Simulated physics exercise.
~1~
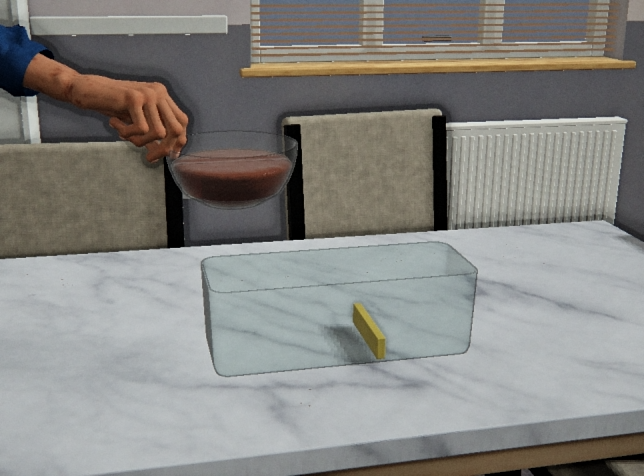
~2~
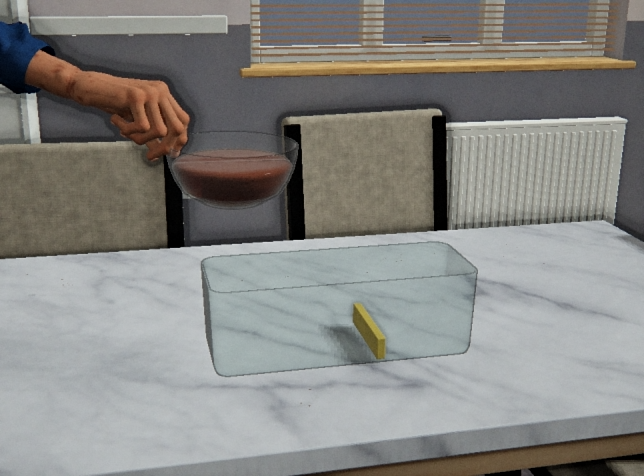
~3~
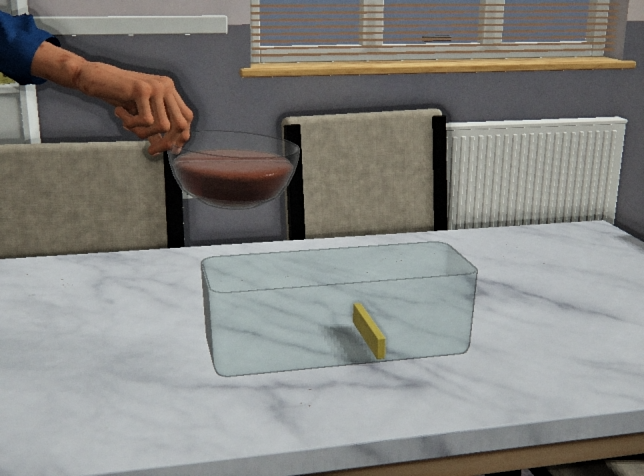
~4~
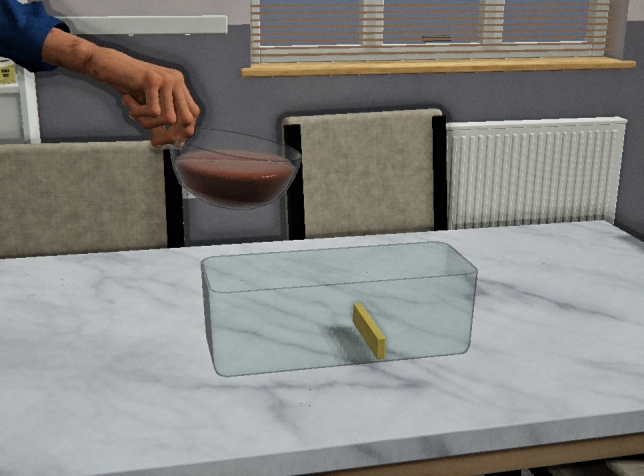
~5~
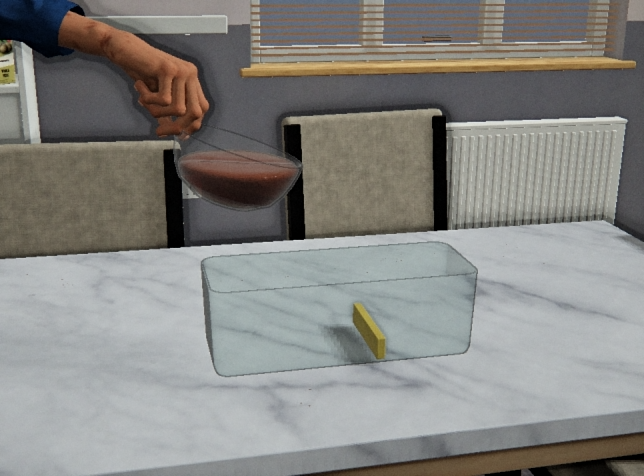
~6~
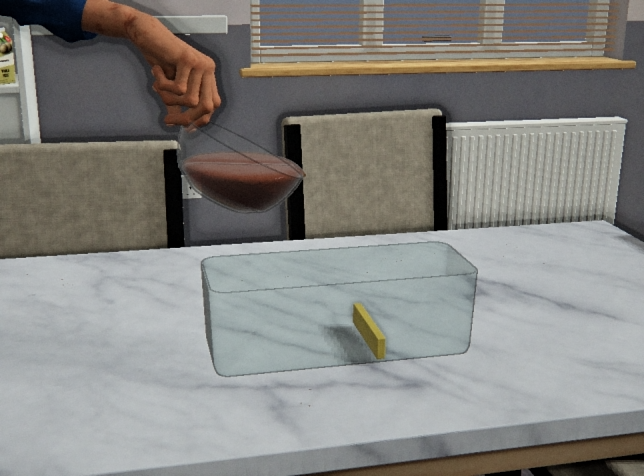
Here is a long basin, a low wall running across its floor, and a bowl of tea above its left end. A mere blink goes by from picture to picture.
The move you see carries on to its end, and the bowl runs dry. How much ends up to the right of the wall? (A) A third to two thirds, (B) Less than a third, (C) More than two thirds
The answer is B.
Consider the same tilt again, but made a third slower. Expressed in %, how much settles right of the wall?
Roughly 10 percent.
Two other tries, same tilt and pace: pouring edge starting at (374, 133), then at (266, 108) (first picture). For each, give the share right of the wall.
First try 70 %, second try 20 %.
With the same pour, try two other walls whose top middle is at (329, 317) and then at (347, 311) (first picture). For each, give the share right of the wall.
First try: Roughly 55 per cent; second try: 25 per cent.
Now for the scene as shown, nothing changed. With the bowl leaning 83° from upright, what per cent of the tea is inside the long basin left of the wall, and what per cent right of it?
On the left 40 %, on the right 0 %.
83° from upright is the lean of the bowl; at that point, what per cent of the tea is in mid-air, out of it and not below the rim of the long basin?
I'd put it near 35 per cent.
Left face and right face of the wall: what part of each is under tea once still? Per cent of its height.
Once it settles, the left reaches around 70 and the right around 20.
A moment on, the tilt is 83° and 25 per cent is still to pour, 38 is left of the wall and 0 right of it.
Next, the tilt is 100° and 1 per cent is still to pour, 85 is left of the wall and 7 right of it.
Then the tilt is 100° and 0 per cent is still to pour, 84 is left of the wall and 15 right of it.
Later the tilt is 100° and 0 per cent is still to pour, 84 is left of the wall and 15 right of it.
At rest 84 per cent lies left of the wall, 15 right of it and 1 outside.
